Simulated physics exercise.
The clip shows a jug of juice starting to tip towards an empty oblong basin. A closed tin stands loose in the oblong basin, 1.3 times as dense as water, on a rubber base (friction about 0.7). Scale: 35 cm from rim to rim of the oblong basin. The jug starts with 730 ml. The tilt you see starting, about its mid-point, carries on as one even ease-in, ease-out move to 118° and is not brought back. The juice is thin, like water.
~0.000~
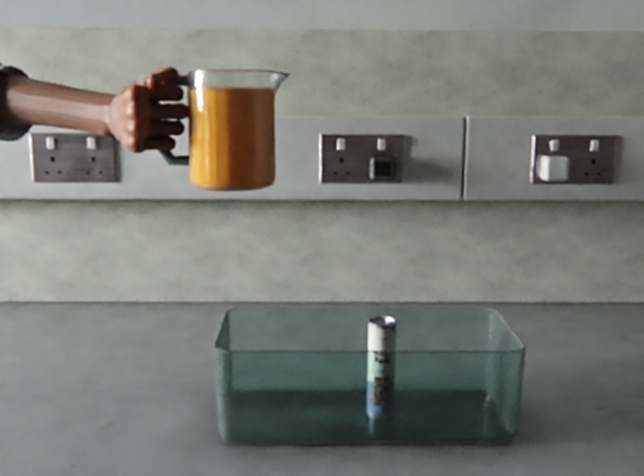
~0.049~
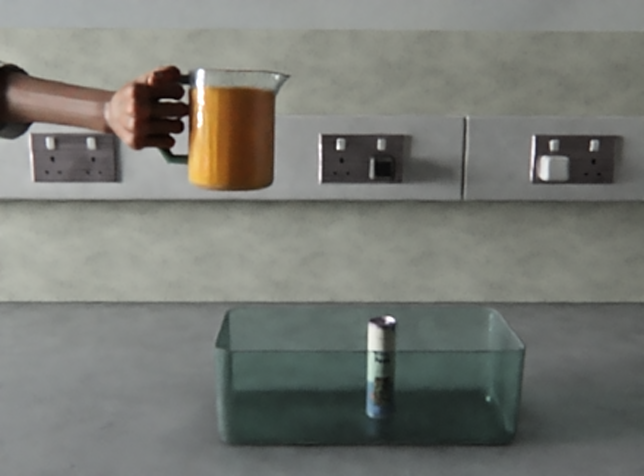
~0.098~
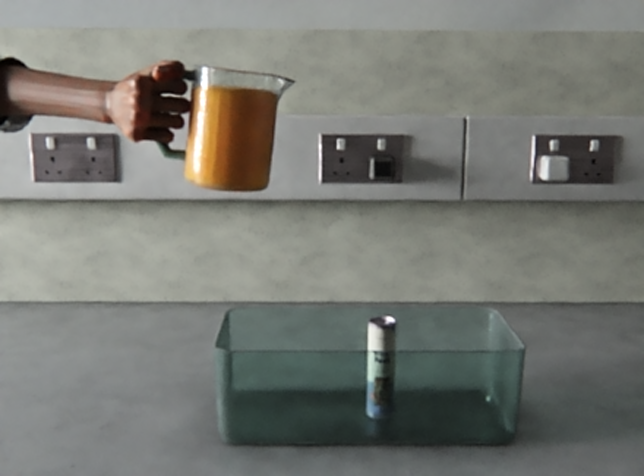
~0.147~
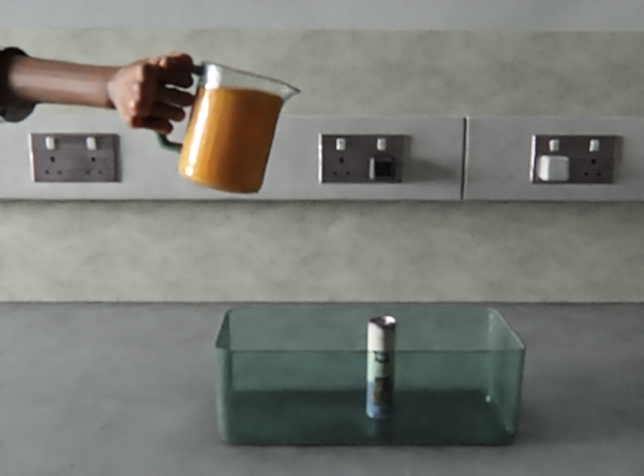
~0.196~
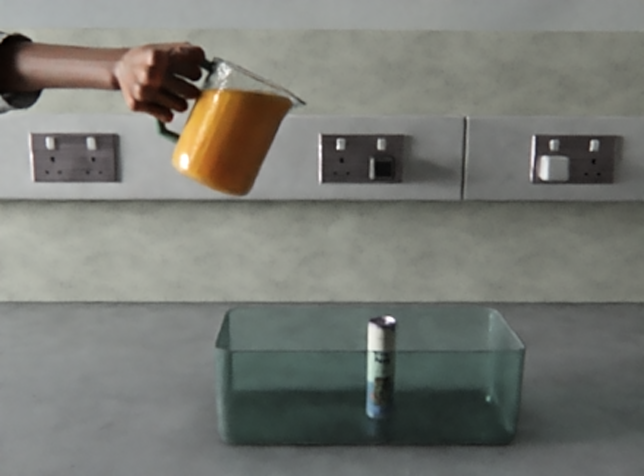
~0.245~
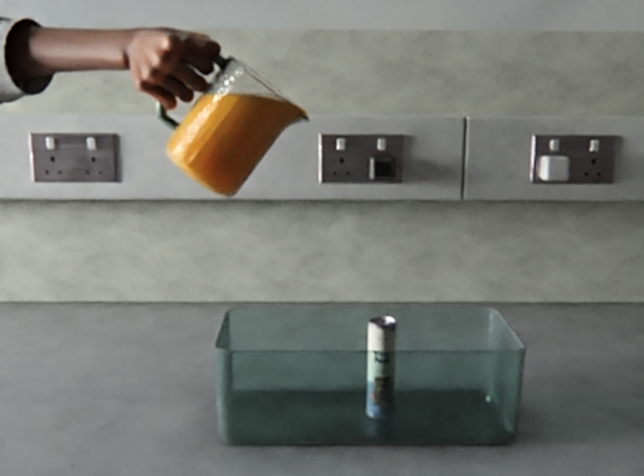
A hand holding a glass jug of orange juice tilted it gradually to the right until the juice reached the lip, above a clear greenish basin where a small tin stood still.
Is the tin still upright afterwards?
The tin falls.
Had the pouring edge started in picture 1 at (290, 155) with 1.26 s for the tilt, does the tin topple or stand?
Then it keeps standing.
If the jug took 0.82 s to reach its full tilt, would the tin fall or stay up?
Then it goes over.
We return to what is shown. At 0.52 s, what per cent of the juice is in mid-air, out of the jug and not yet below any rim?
Near 38 in a hundred.
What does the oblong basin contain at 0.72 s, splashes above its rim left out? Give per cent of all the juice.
About 62 per cent.
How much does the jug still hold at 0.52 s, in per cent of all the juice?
Near 56 in a hundred.
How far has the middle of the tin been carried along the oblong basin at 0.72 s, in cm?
About 2 cm.
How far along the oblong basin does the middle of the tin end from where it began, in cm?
About 9.0 cm.
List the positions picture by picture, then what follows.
It leans 0°; its right rim is at (290, 73); the juice meets the walls at (191, 88) and (274, 89); the oblong basin's rim runs from (221, 329) to (510, 330); the tin's top is at (382, 326), in the first frame.
It leans 2°; its right rim is at (291, 75); the juice meets the walls at (192, 87) and (275, 90), in the second frame.
It leans 7°; its right rim is at (296, 80); the juice meets the walls at (196, 87) and (278, 92), in the third frame.
It leans 14°; its right rim is at (301, 89); the juice meets the walls at (200, 91) and (284, 96), in the fourth frame.
It leans 25°; its right rim is at (307, 103); the juice meets the walls at (195, 109) and (292, 97), in the fifth frame.
It leans 37°; its right rim is at (311, 119); the juice meets the walls at (188, 117) and (307, 111); 1 per cent is over the edge, in the sixth frame.
After 0.52 s the tilt is 106° and 55 per cent is still to pour; the tin stands where it began.
After 0.72 s the tilt is 118° and 9 per cent is still to pour; the tin leans 6°.
After 0.92 s the tilt is 118° and 0 per cent is still to pour; the tin lies on its side.
After 1.15 s the tilt is 118° and 0 per cent is still to pour; the tin lies on its side.
In the end the tin lies on its side.
